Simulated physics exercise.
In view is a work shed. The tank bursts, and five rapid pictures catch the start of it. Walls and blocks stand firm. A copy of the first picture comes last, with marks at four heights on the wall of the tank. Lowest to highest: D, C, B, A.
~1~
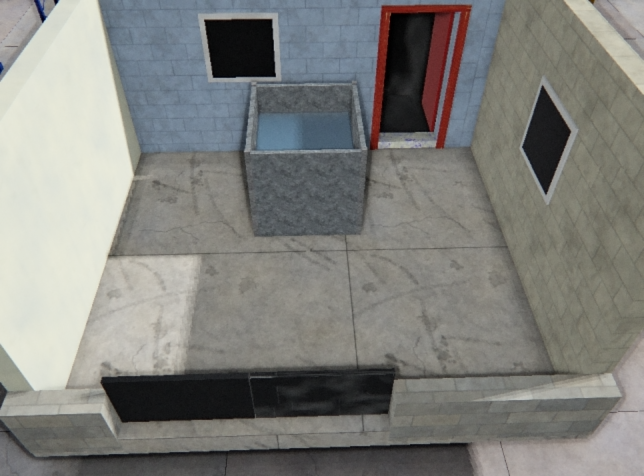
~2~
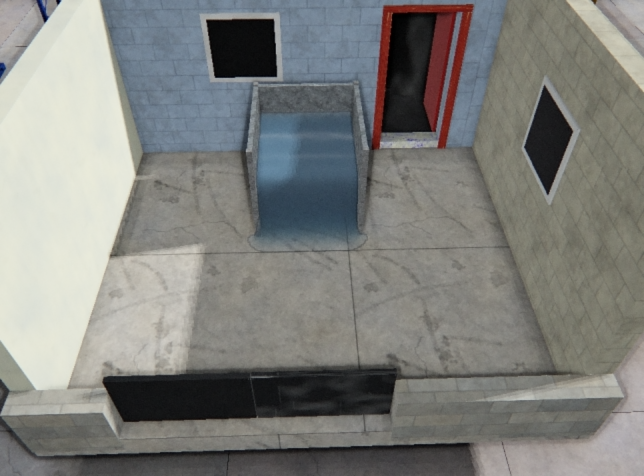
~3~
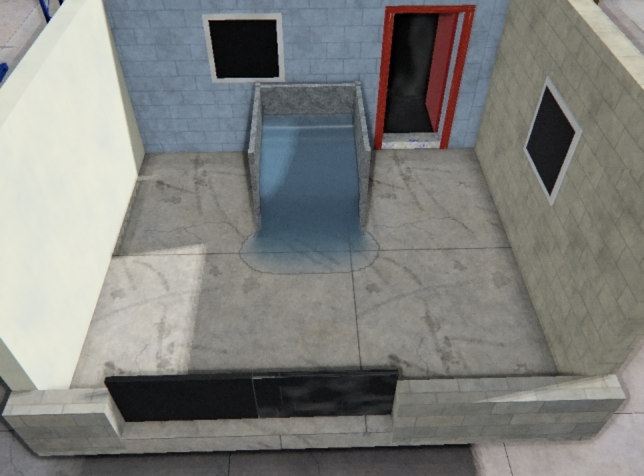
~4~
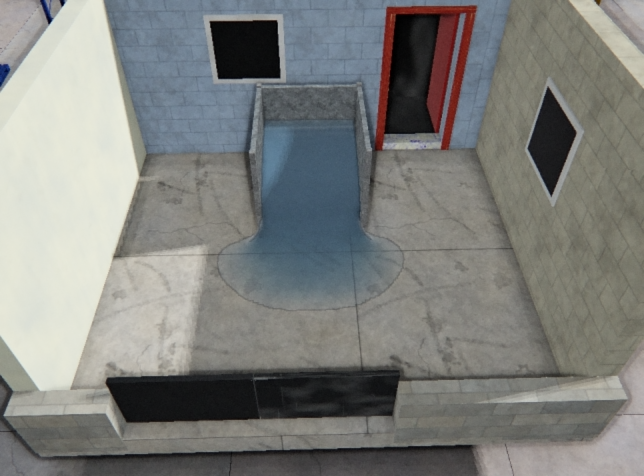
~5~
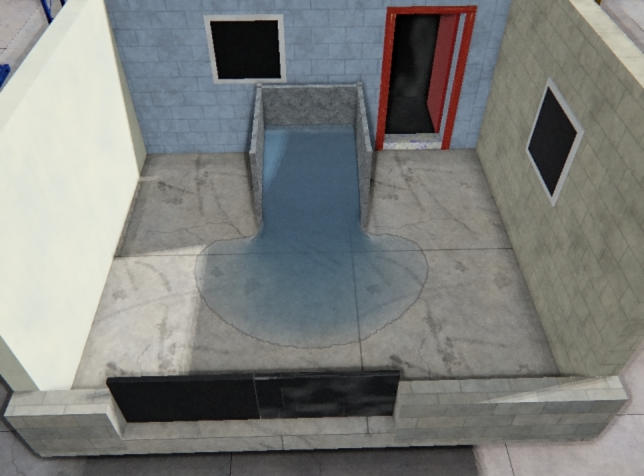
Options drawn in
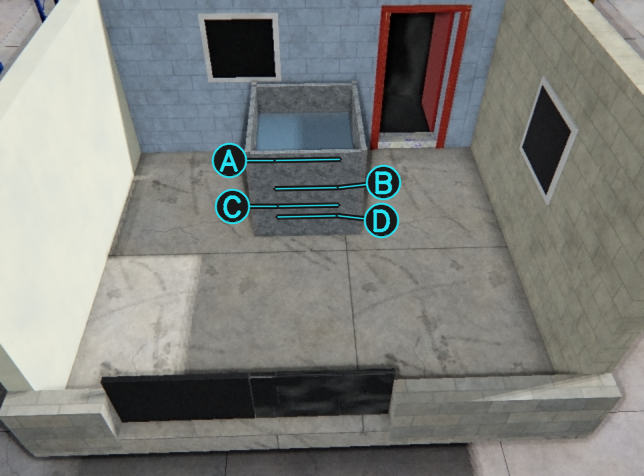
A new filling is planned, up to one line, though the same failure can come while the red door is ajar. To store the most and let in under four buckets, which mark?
B.
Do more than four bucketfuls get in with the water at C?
No, not at all.
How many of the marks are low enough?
Three of them.
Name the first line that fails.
Line A.
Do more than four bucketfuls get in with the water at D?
No.
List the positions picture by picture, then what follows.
The first frame shows water in the tank at rest, its middle at (306, 141); foot of the red doorway at (407, 148); shut gate at (251, 381).
In the second frame, 2 % of the ground under water, visible out to (252, 237).
In the third frame, 5 % of the ground under water, visible out to (247, 255).
In the fourth frame, 11 % of the ground under water, visible out to (265, 301).
In the fifth frame, 18 % of the ground under water, visible out to (340, 338).
In cyan, A at (306, 159); B at (307, 188); C at (307, 205); D at (307, 216); from the bottom up D, C, B, A.
For line A, about 8 bucketfuls get in.
For line B, a splash gets over, under a bucket.
For line C, nothing gets over.
For line D, nothing gets over.
